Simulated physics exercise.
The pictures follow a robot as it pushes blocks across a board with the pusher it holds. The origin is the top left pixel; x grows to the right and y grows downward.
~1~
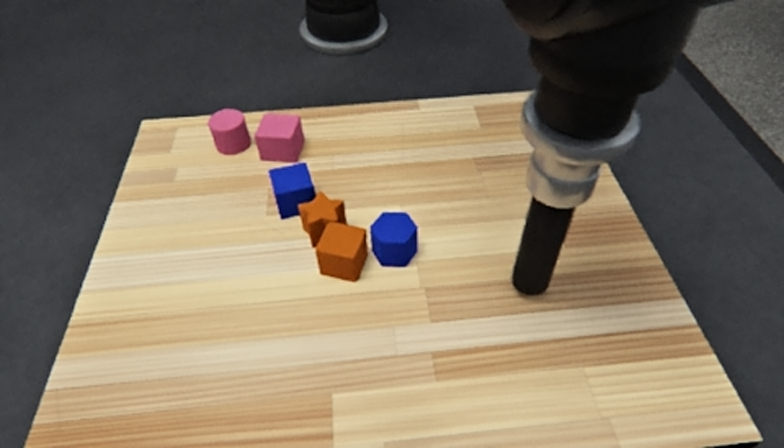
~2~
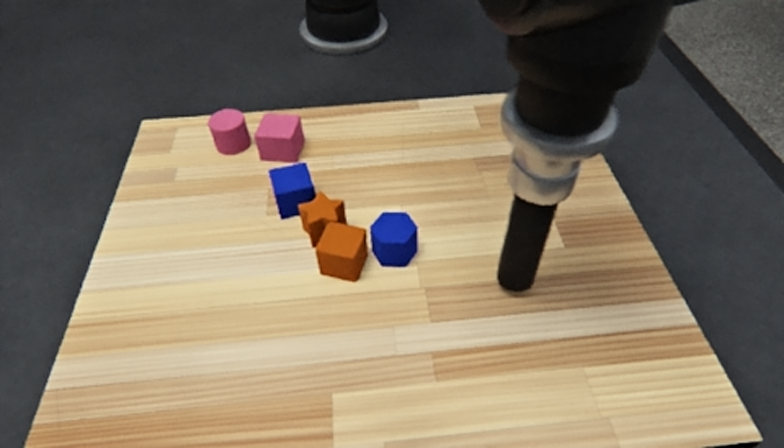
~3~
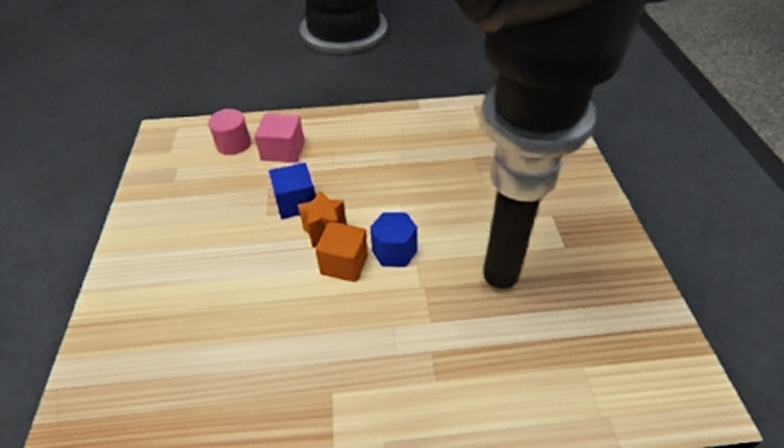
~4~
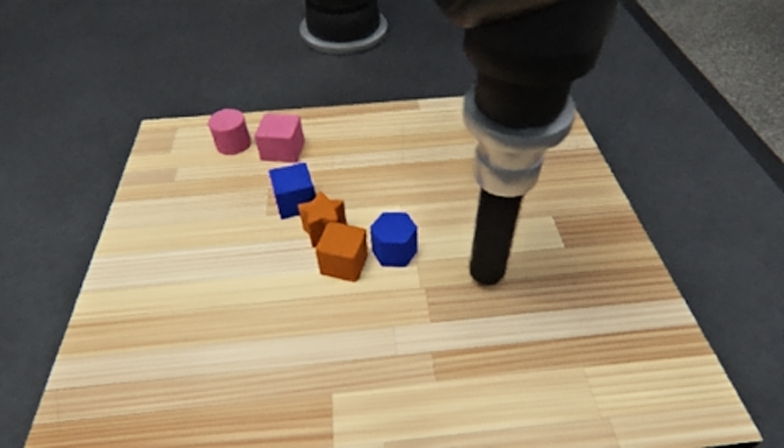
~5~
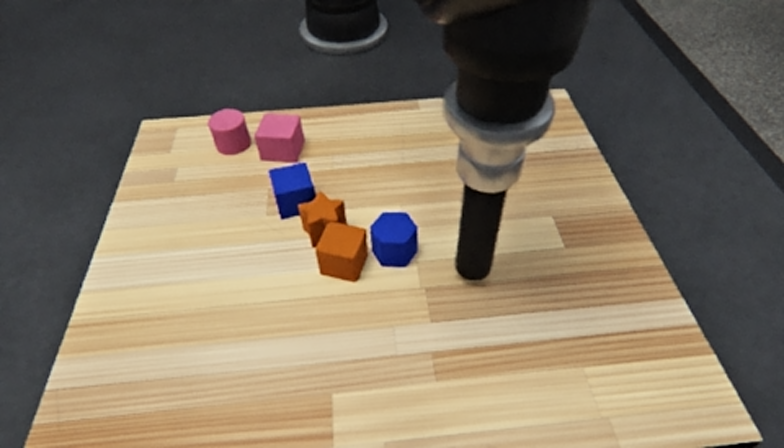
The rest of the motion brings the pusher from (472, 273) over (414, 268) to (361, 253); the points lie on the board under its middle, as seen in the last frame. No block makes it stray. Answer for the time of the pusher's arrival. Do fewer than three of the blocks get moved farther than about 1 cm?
Yes, that is what happens.
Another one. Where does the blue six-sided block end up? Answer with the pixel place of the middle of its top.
Most likely (359, 200).
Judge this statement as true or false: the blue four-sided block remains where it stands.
The claim holds.
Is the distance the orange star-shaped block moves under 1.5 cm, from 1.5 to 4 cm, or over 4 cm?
It's set to move under 1.5 cm.
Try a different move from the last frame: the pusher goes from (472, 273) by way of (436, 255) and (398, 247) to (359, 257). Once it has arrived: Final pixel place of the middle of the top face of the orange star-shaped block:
The middle of its upper face will lie at (295, 202).
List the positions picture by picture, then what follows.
Lower end of the pusher at (530, 280), tops of blocks, blue four-sided block at (290, 177), orange star-shaped block at (321, 207), orange four-sided block at (341, 239), blue six-sided block at (394, 226), in the first picture.
Pusher at (515, 277), blocks as before, in the second picture.
Pusher at (501, 274), blocks as before, in the third picture.
Pusher at (487, 270), blocks as before, in the fourth picture.
Pusher at (473, 266), blue four-sided block at (290, 177), orange star-shaped block at (321, 207), orange four-sided block at (341, 239), blue six-sided block at (394, 226), in the fifth picture.
The first path, step by step. One third of the way, pusher at (433, 264); nothing pushed yet.
Two thirds of the way, pusher at (395, 257); orange four-sided block at (333, 238), turned 25° anticlockwise; blue six-sided block at (374, 214), turned 30° clockwise.
At the end, pusher at (361, 246); blue four-sided block not moved; orange star-shaped block at (319, 206), turned 15° anticlockwise; orange four-sided block at (321, 237), turned 40° anticlockwise; blue six-sided block at (359, 200), turned 55° clockwise.
